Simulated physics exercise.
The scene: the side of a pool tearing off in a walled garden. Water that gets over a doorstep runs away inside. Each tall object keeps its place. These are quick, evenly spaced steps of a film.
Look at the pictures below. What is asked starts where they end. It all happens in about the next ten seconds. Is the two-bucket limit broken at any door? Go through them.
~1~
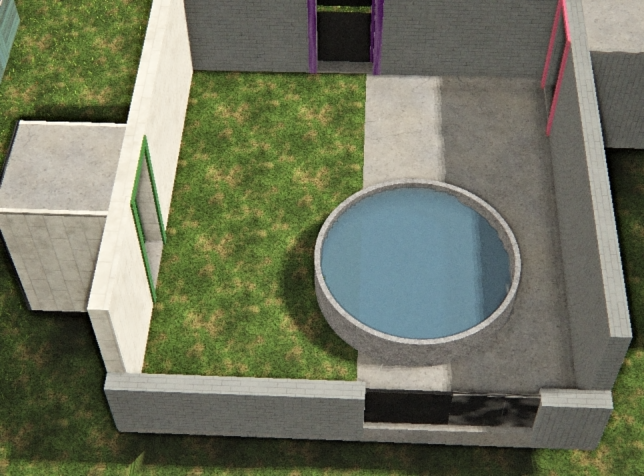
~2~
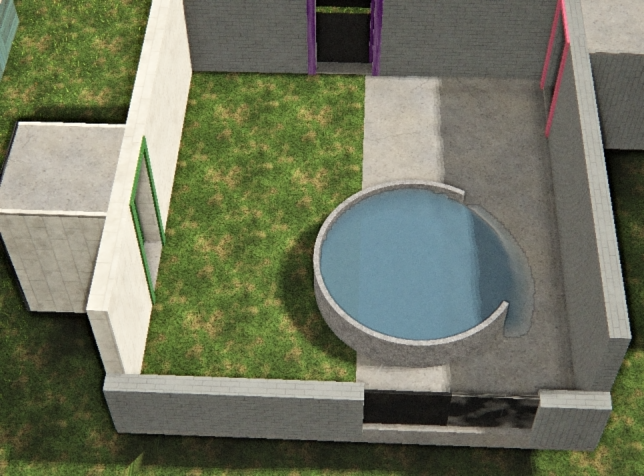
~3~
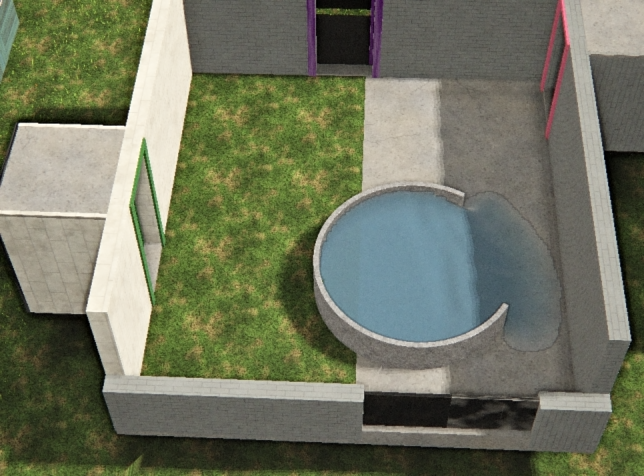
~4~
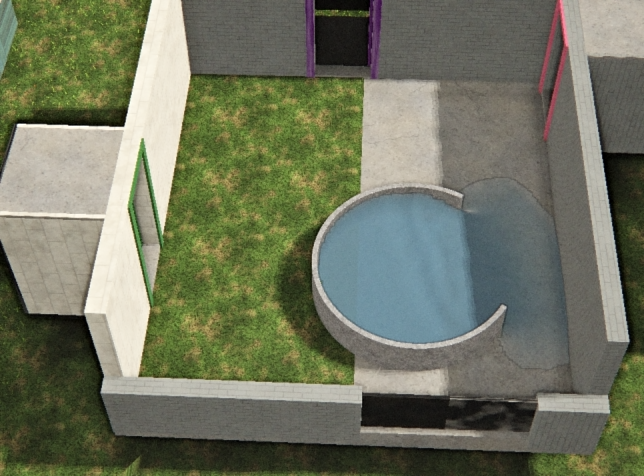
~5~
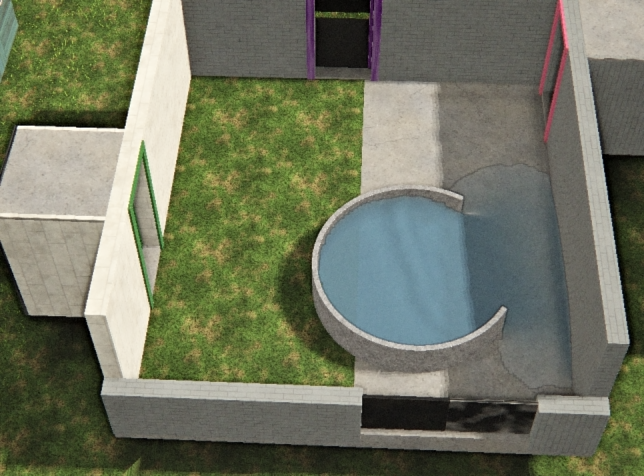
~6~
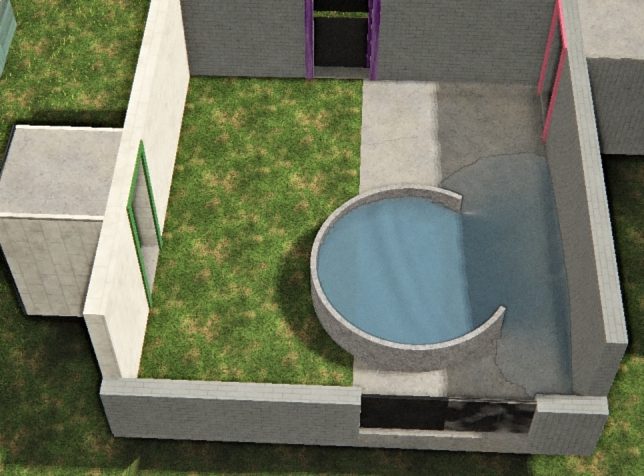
The purple door will go over two buckets; the green door will keep to two buckets; the pink door will go over two buckets.
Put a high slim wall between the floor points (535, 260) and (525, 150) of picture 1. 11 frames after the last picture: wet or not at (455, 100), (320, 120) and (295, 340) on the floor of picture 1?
Taking them in order, I'd say soaked, parched and parched.
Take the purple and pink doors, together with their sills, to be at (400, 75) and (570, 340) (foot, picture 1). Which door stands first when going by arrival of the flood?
It would be the pink-painted one.
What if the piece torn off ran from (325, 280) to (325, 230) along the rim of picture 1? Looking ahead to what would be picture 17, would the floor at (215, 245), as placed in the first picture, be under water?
Result: Reached.
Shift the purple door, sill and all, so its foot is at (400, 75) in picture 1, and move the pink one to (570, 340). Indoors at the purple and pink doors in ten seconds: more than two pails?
Result - the purple door one exceeds the limit while the pink door one exceeds the limit.
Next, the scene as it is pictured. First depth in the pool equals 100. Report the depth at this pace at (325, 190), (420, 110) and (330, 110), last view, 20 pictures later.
Taking the places in turn, I get roughly 0, 25 and 14 percent.
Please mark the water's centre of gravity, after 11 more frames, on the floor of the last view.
The water's centre sits above (467, 265).
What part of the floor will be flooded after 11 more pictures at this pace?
That comes to about 30 per cent.
A moment on, water covers 20 % of the floor; the purple door not reached, the green door not reached, the pink door wet at the sill, nothing in.
Next, water covers 30 % of the floor; the purple door not reached, the green door not reached, the pink door wet at the sill, nothing in.
Then, water covers 45 % of the floor; the purple door under two buckets in, the green door not reached, the pink door under two buckets in.
Later, water covers 85 % of the floor; the purple door over two buckets in, the green door wet at the sill, nothing in, the pink door over two buckets in.
In the end, water covers 95 % of the floor; the purple door over two buckets in, the green door wet at the sill, nothing in, the pink door over two buckets in.
